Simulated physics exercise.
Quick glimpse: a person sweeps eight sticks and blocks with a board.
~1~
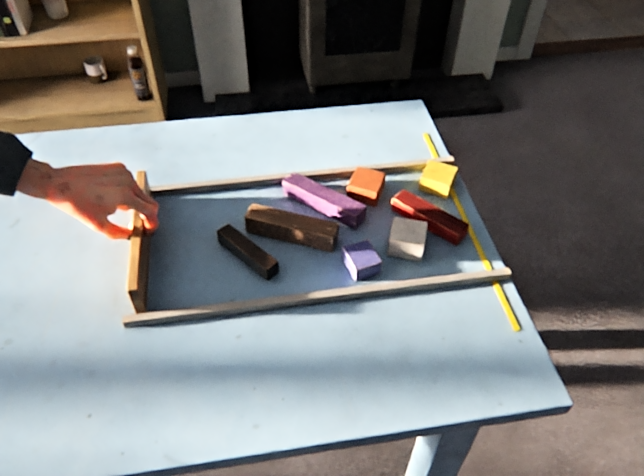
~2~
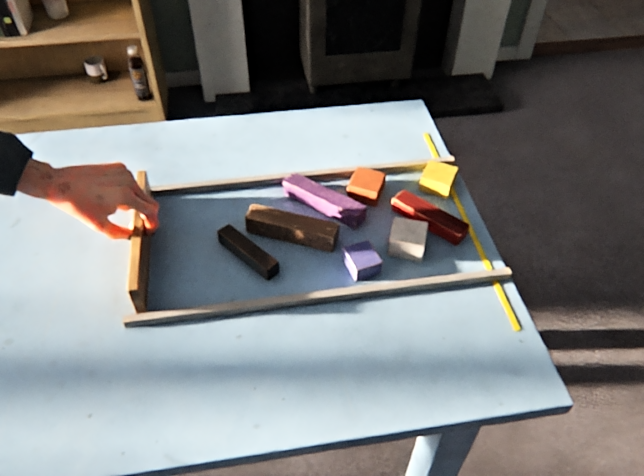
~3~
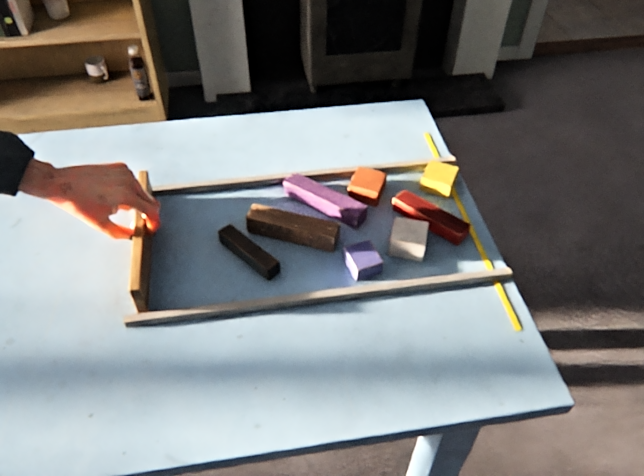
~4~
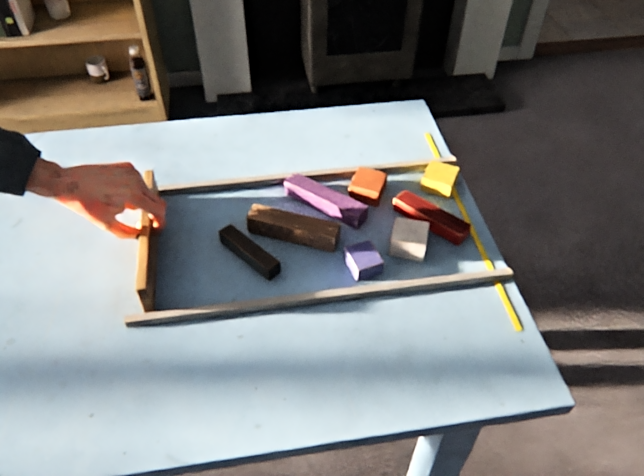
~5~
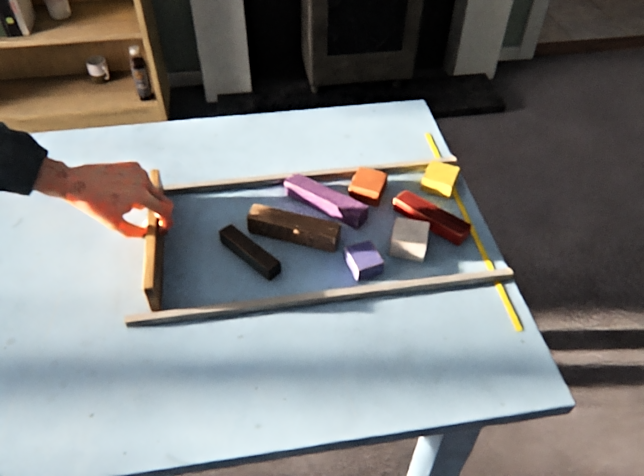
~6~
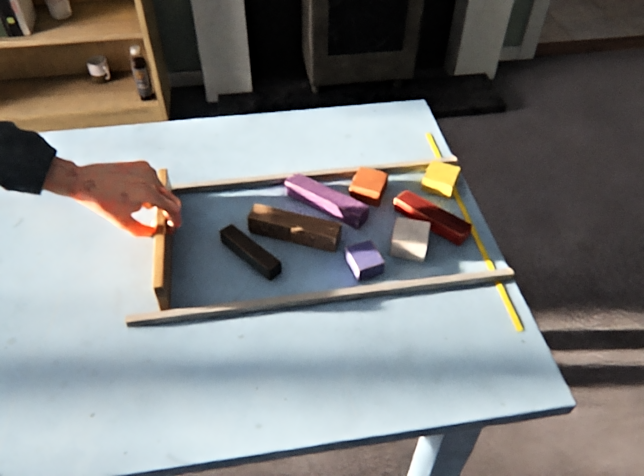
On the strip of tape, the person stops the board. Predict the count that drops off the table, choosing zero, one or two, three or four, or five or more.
Seems five or more of them come crashing down.
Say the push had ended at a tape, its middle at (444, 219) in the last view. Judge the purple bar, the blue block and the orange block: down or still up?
As for the purple bar, it keeps its place; the blue block keeps its place; the orange block ends up falling.
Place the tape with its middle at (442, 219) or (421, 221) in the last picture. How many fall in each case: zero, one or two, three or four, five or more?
First tape: Three or four; second: Either one or two.
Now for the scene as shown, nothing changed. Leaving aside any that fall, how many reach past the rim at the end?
The tally is 0.
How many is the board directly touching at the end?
I count 1 of them.
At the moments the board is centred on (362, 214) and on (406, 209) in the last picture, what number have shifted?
It comes to 7 for the first spot, 8 for the other.
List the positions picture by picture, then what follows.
Yellow block (438, 179); red stick (429, 217); white block (408, 239); board (141, 238); tape (464, 216), in the first picture.
Red stick (429, 217); brown bar (292, 228), in the second picture.
White block (409, 239); blue block (363, 260), in the third picture.
Yellow block (440, 179); black bar (249, 251), in the fourth picture.
Red stick (431, 217); orange block (368, 186), in the fifth picture.
Yellow block (441, 179); red stick (432, 217); white block (410, 239); board (164, 236); tape (467, 216), in the sixth picture.
Soon after, none off yet; yellow block at rest near (441, 179); red stick at rest near (432, 217); white block at rest near (410, 239).
Then, none off yet; yellow block moving near (446, 178); red stick moved a little near (444, 212); white block moved about its own width near (459, 247).
By the end, the number that fall off is five or more; fallen, brown bar, purple bar, blue block, orange block, white block, red stick and yellow block.
